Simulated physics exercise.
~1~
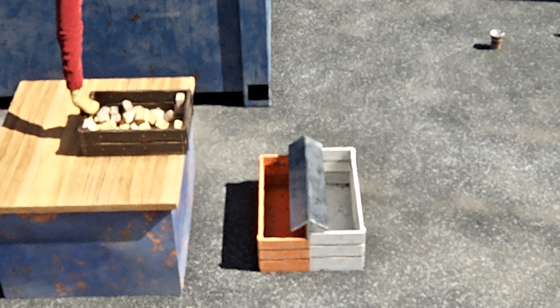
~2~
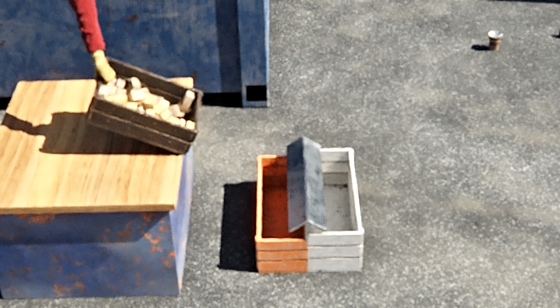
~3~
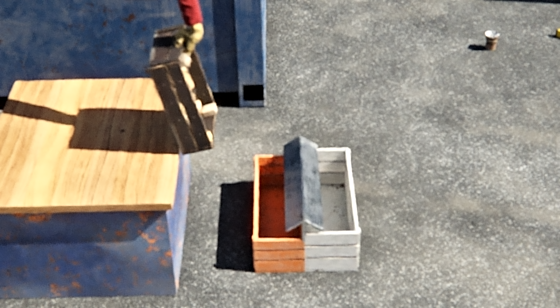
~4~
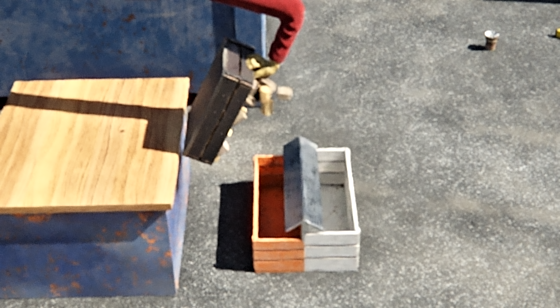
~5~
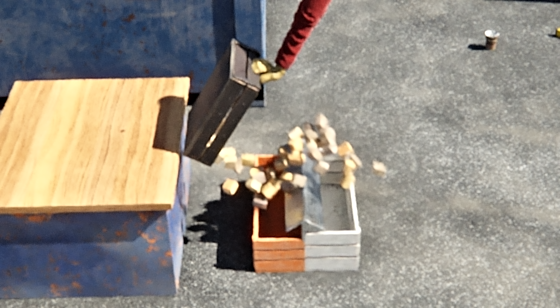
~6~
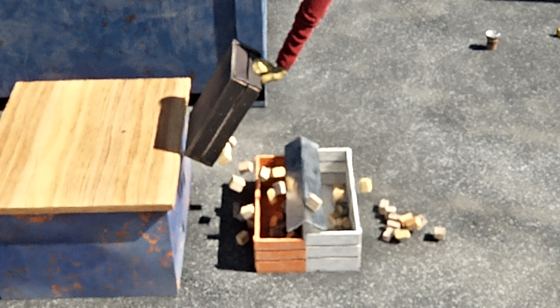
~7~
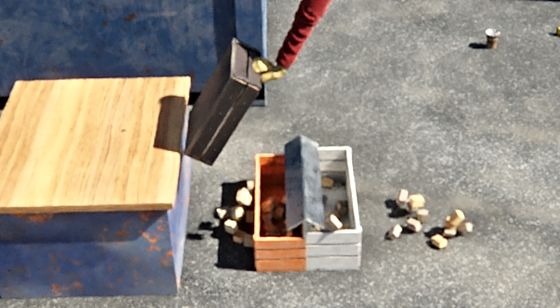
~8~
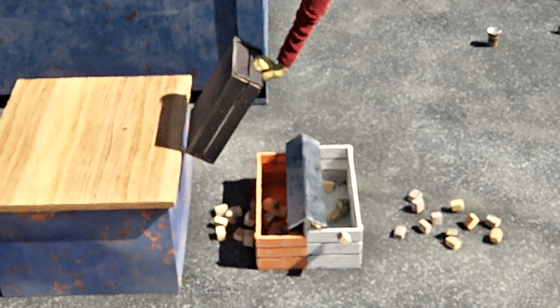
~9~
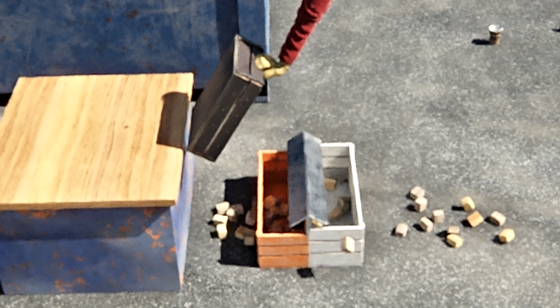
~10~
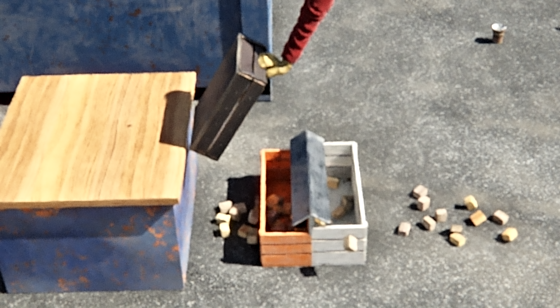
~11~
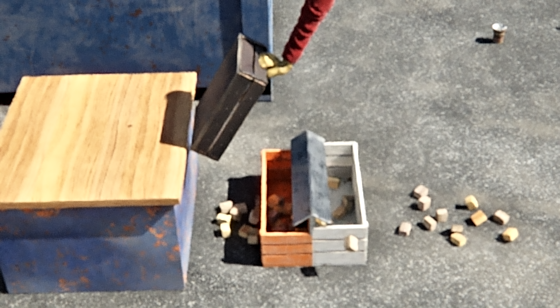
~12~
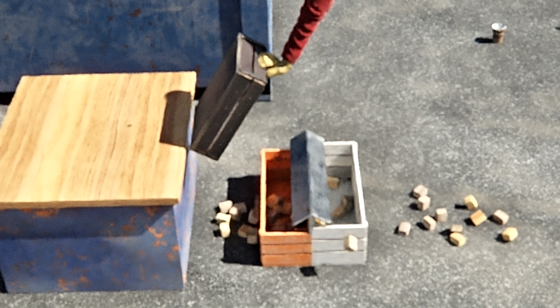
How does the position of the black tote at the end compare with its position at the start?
At the start the black tote sits flat on top of the wooden bench, near its right edge. By the end it is farther right and slightly higher in view, held steeply tipped past the edge of the bench.
